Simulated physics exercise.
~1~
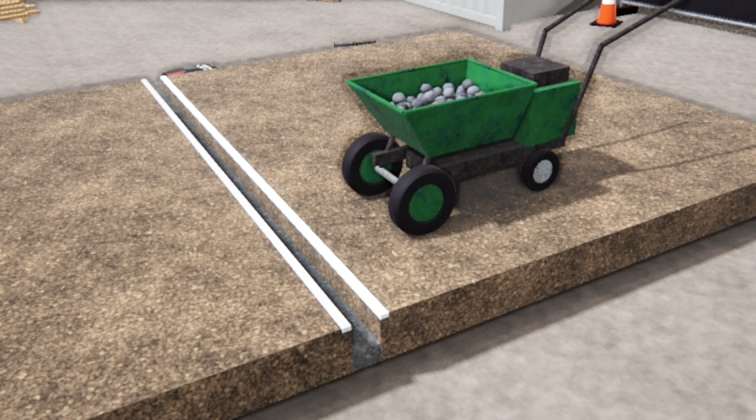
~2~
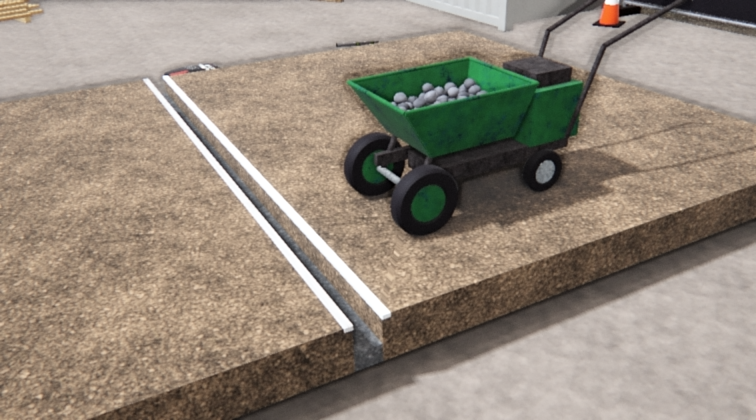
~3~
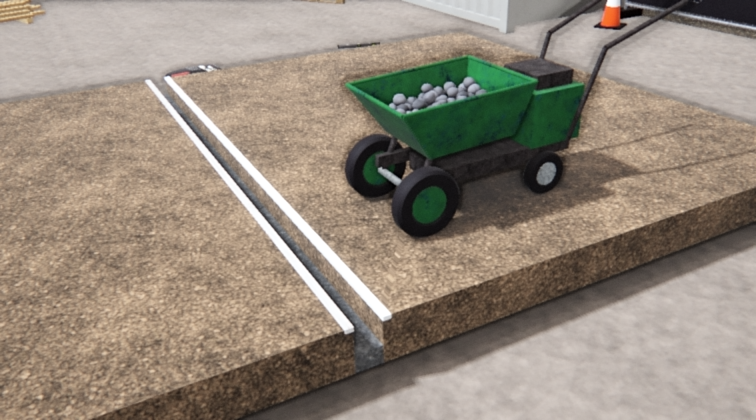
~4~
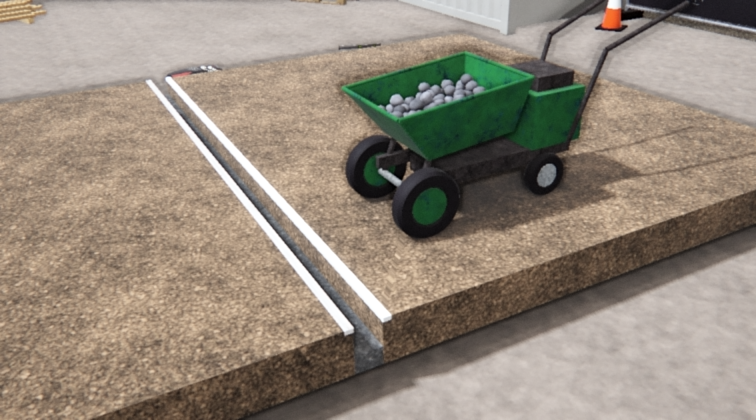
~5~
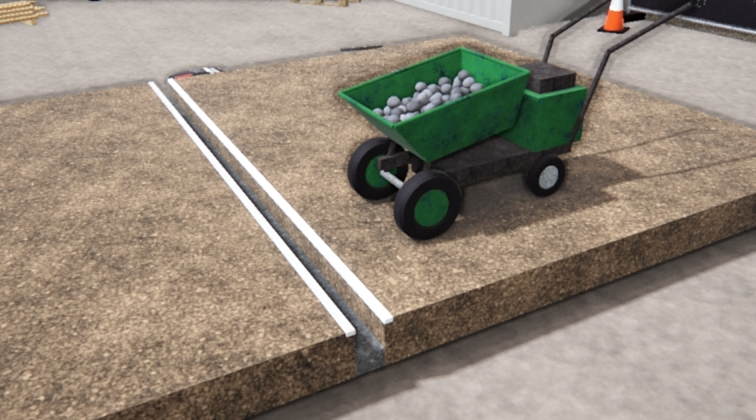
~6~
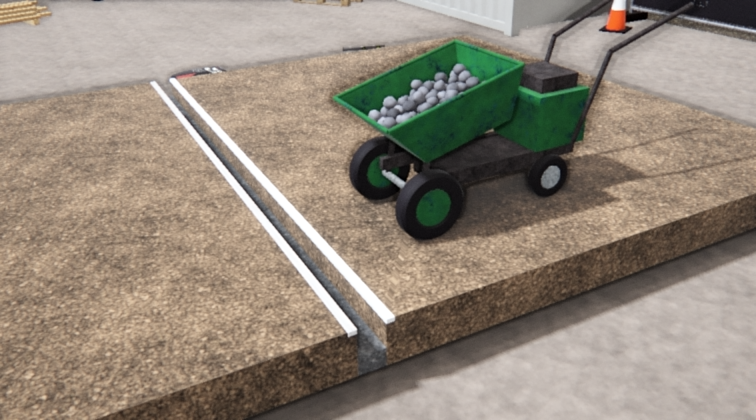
The green skip of a small barrow gradually tilts forward, carrying grey cobbles beside a trench.
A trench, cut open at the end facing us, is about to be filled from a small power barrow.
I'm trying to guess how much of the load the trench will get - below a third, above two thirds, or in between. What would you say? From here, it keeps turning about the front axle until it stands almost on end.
The trench will get the middle band, a third to two thirds.
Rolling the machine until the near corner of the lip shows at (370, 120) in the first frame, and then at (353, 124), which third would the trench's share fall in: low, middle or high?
Under a third; then under a third.
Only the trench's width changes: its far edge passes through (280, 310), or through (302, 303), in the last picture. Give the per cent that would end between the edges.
The first case gives around 100 percent, and the second around 90 percent.
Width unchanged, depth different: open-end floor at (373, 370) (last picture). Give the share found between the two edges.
Something like 60 %.
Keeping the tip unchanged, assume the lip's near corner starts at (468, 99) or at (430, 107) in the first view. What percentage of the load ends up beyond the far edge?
You'd get 0 in a hundred the first time and 20 in a hundred the second.
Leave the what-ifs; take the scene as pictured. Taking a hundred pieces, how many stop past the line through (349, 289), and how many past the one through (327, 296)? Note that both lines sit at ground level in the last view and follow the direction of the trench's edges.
I'd put it near 80 in a hundred, then near 40 in a hundred.
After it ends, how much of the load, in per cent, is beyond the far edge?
About 45 %.
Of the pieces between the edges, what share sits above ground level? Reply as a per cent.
It works out at about 30 percent.
Shortly afterwards, skip tipped steeply; the whole lot in the skip.
Next, skip tipped right over; the bulk in the skip; a little in or heaped over the trench; only a few beyond it; only a few falling.
Some moments later, skip tipped right over; a little in the skip; only a few short of the trench; near half in or heaped over the trench; near a third beyond it.
In the end, skip tipped right over; a little short of the trench; near half in or heaped over the trench; near half beyond it.
